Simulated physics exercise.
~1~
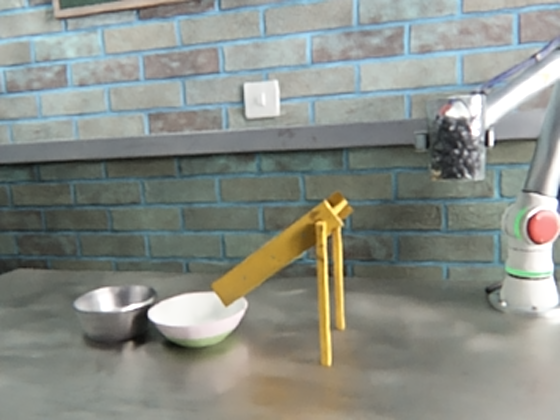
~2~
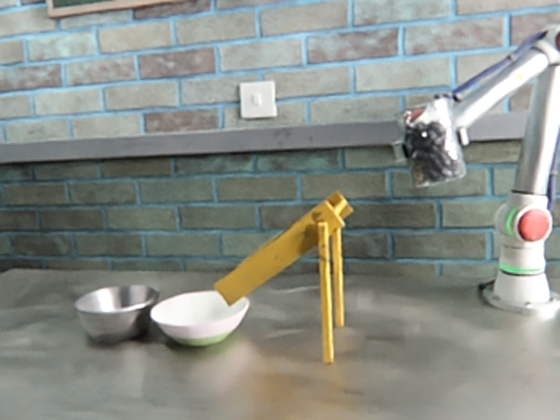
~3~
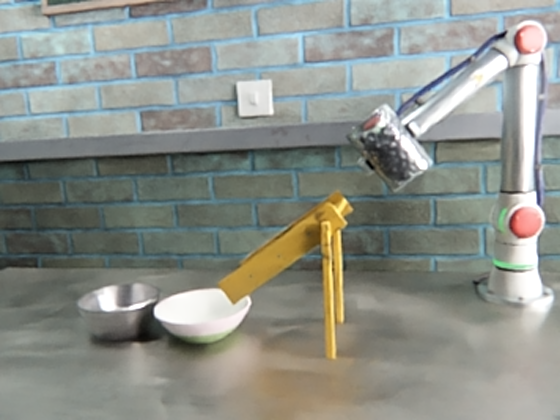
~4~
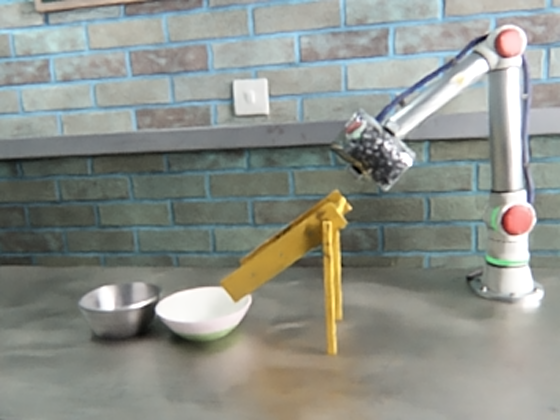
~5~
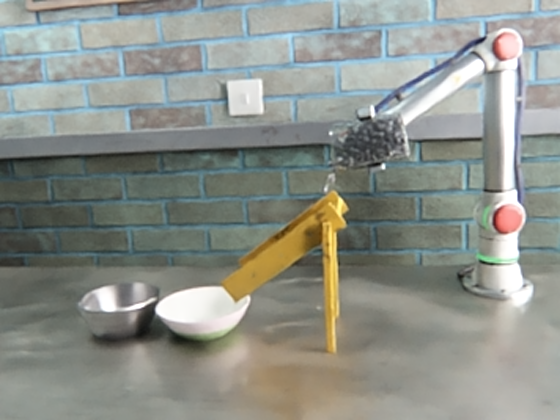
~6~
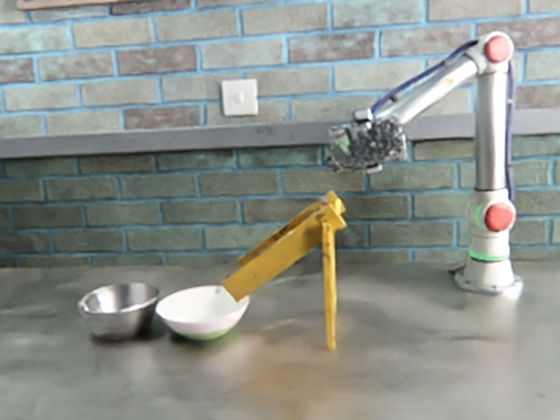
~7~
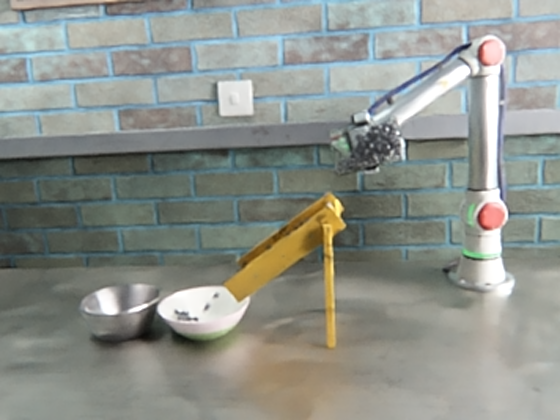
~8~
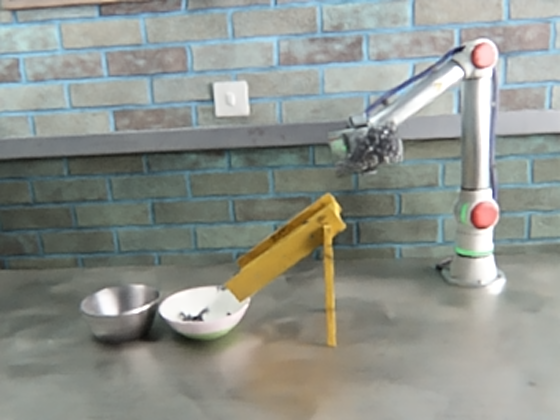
A robot arm carried a clear tumbler of small dark pebbles left over a yellow chute and tipped it onto its side, and some pebbles slid down into the white bowl, while most stayed in the tumbler and the metal bowl stayed empty.
